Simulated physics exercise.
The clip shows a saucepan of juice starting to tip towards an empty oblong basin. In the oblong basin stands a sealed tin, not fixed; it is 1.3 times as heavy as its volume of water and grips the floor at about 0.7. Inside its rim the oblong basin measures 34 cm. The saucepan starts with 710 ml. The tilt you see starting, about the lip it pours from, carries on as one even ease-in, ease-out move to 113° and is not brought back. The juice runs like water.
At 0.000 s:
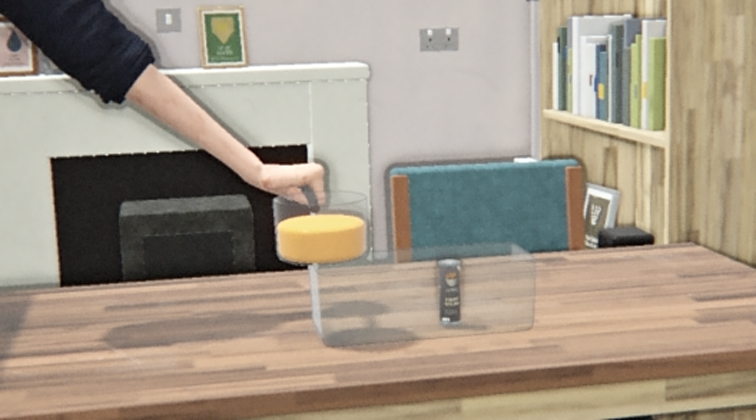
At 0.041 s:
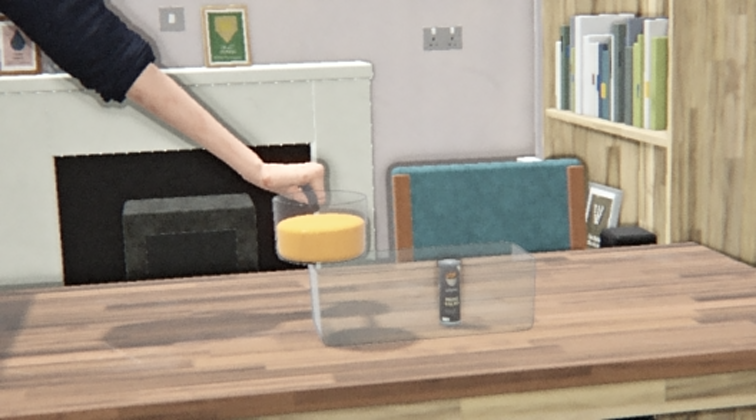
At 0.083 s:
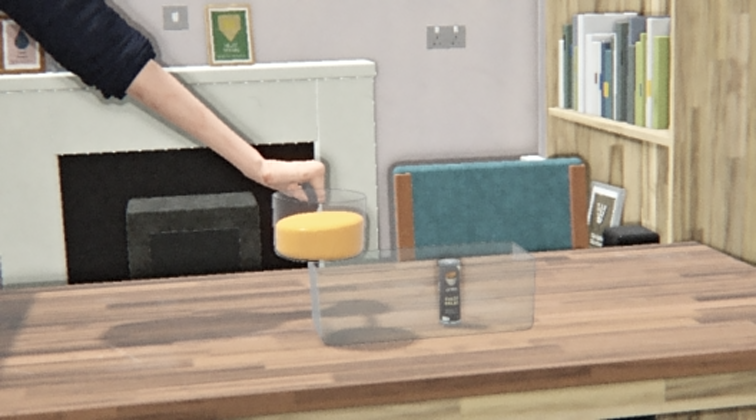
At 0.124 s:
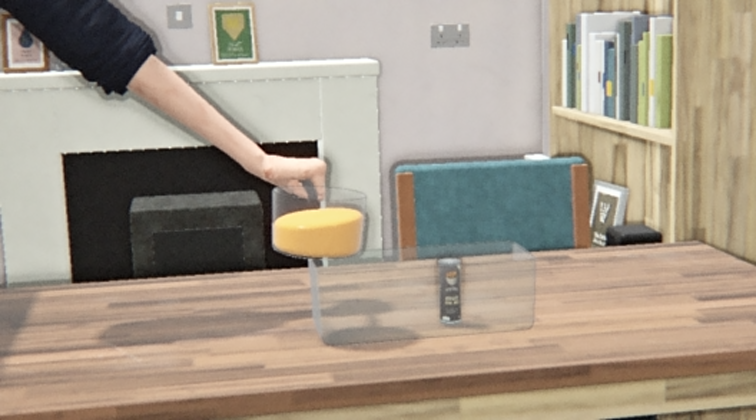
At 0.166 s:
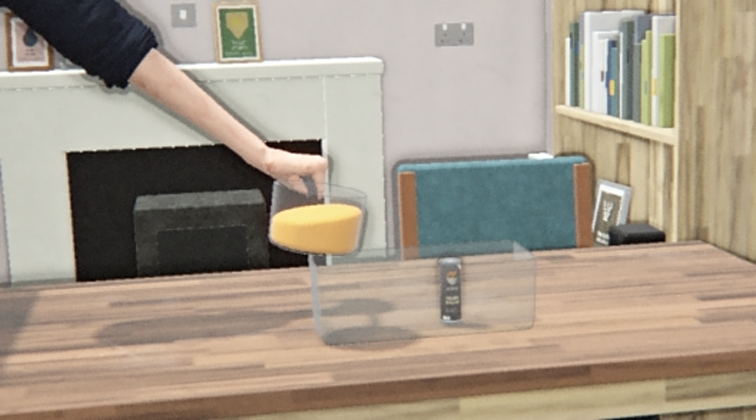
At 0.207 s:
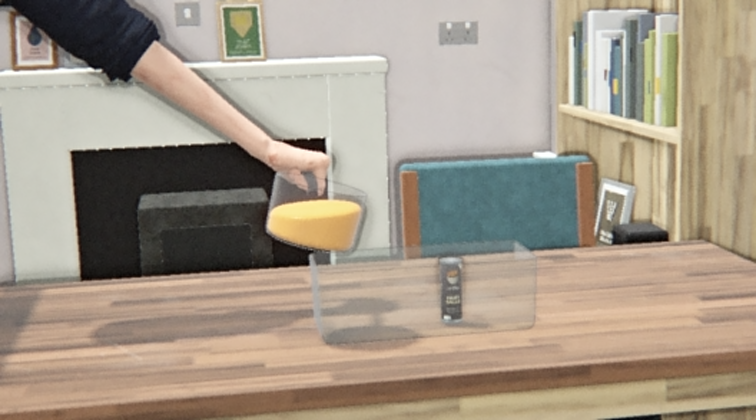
An arm reaching in from the left held a clear saucepan of orange juice above a see-through oblong basin with a small dark tin inside, then slowly tilted the pan slightly to the right.
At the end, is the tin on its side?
It topples.
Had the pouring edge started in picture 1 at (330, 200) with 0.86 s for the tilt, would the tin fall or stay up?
Then it remains upright.
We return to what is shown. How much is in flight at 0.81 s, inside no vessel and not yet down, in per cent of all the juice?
Near 22 in a hundred.
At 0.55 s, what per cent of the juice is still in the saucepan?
About 76 per cent.
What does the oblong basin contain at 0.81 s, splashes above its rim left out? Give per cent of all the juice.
Near 68 in a hundred.
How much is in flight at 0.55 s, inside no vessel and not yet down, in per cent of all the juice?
Some 24 per cent.
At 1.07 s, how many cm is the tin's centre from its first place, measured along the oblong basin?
Some 7 cm.
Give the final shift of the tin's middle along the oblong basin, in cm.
About 7.0 cm.
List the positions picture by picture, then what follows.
Tilt 0°; pouring edge (366, 197); surface from (277, 226) to (364, 220); the oblong basin's rim runs from (313, 267) to (524, 252); the tin's top is at (449, 265), in the first picture.
Tilt 1°; pouring edge (365, 197); surface from (277, 226) to (364, 219), in the second picture.
Tilt 3°; pouring edge (365, 196); surface from (276, 224) to (363, 216), in the third picture.
Tilt 6°; pouring edge (365, 196); surface from (274, 222) to (362, 213), in the fourth picture.
Tilt 10°; pouring edge (366, 195); surface from (272, 218) to (361, 209), in the fifth picture.
Tilt 15°; pouring edge (366, 195); surface from (270, 213) to (361, 206), in the sixth picture.
After 0.55 s the tilt is 81° and 76 per cent is still to pour; the tin stands where it began.
After 0.81 s the tilt is 112° and 11 per cent is still to pour; the tin leans 11°.
After 1.07 s the tilt is 113° and 0 per cent is still to pour; the tin lies on its side.
After 1.36 s the tilt is 113° and 0 per cent is still to pour; the tin lies on its side.
In the end the tin lies on its side.
